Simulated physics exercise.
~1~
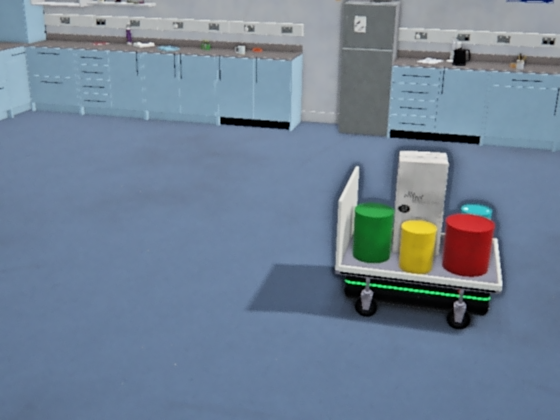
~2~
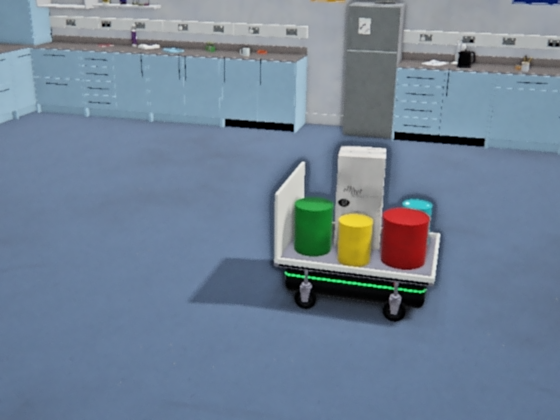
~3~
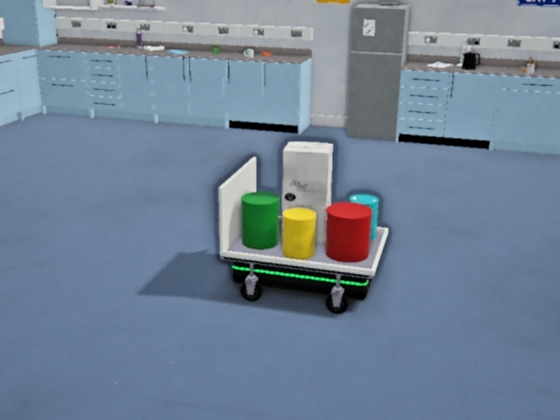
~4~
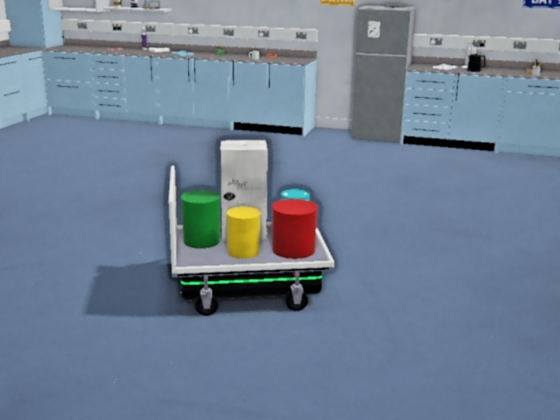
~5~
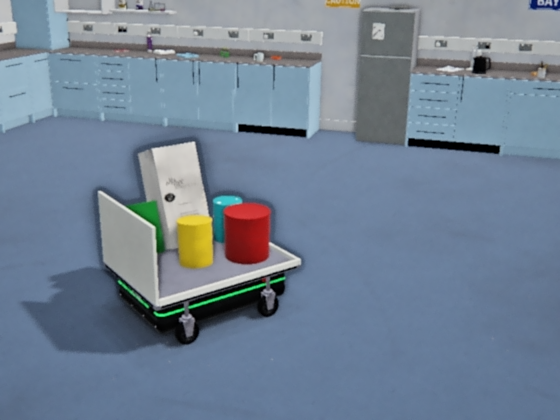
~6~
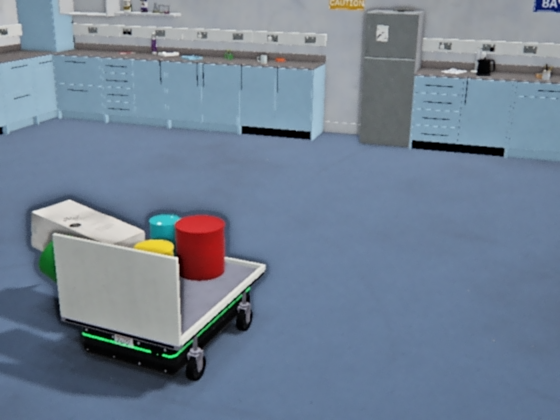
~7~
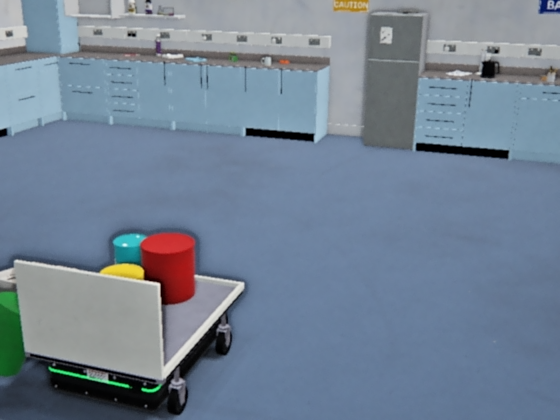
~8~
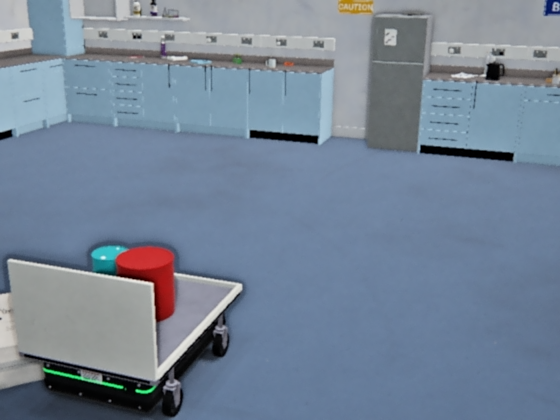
Wheeled cart crossing leftward and turning sharply, its white box and green pail toppling off before it stops at lower left.
